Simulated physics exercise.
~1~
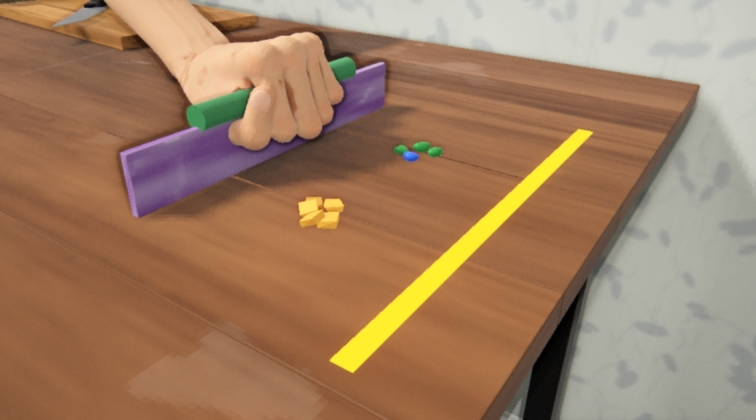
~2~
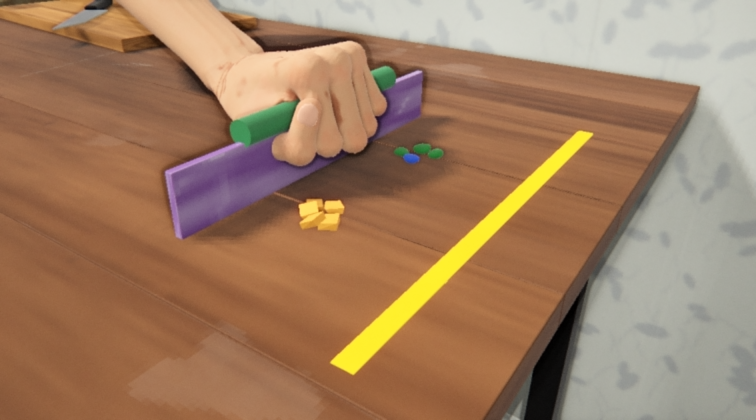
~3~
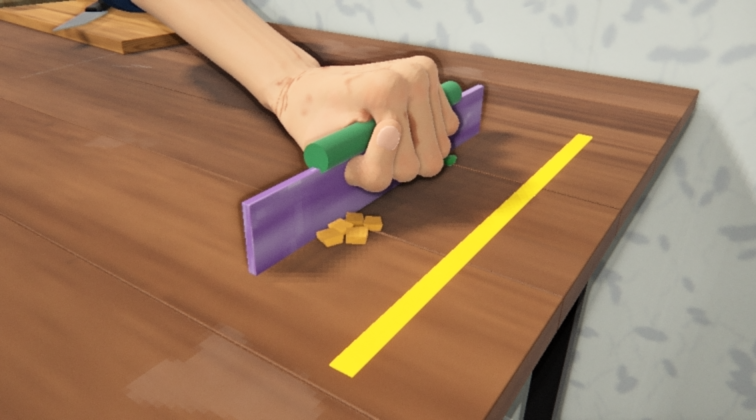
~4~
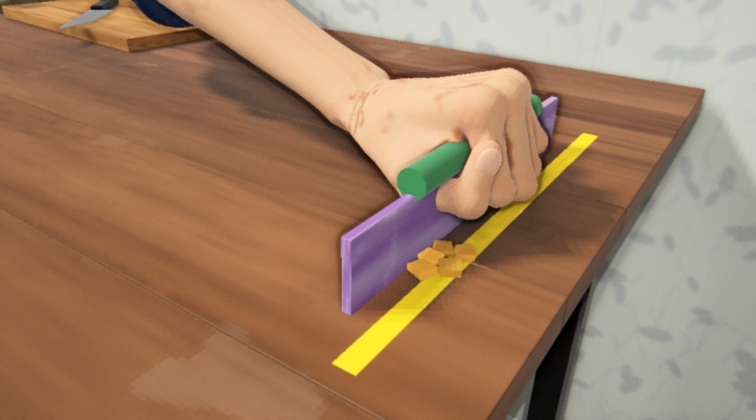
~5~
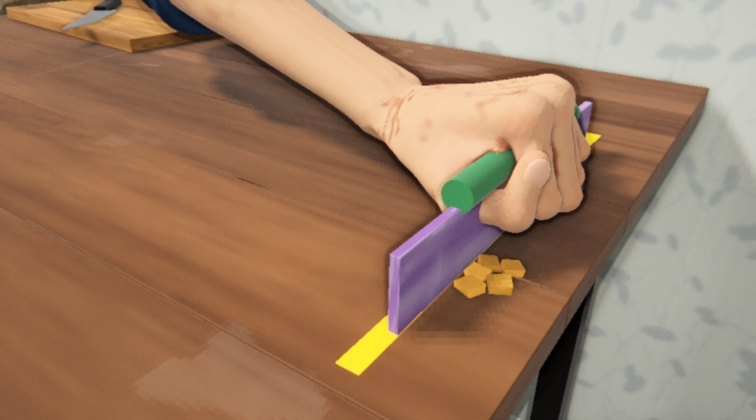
A hand grips the green handle of a purple scraper on a brown wooden table, seen from above at an angle, with a knife and cutting board at the upper left. To the right of the blade lie a near cluster of orange-yellow chunks and a far cluster of small green and blue pieces, with a yellow tape strip beyond them. The hand slides the scraper right, reaching the chunks and pushing them along as the far pieces become hidden behind the hand. The scraper stops at the tape, with the chunks just past it, still on the table.
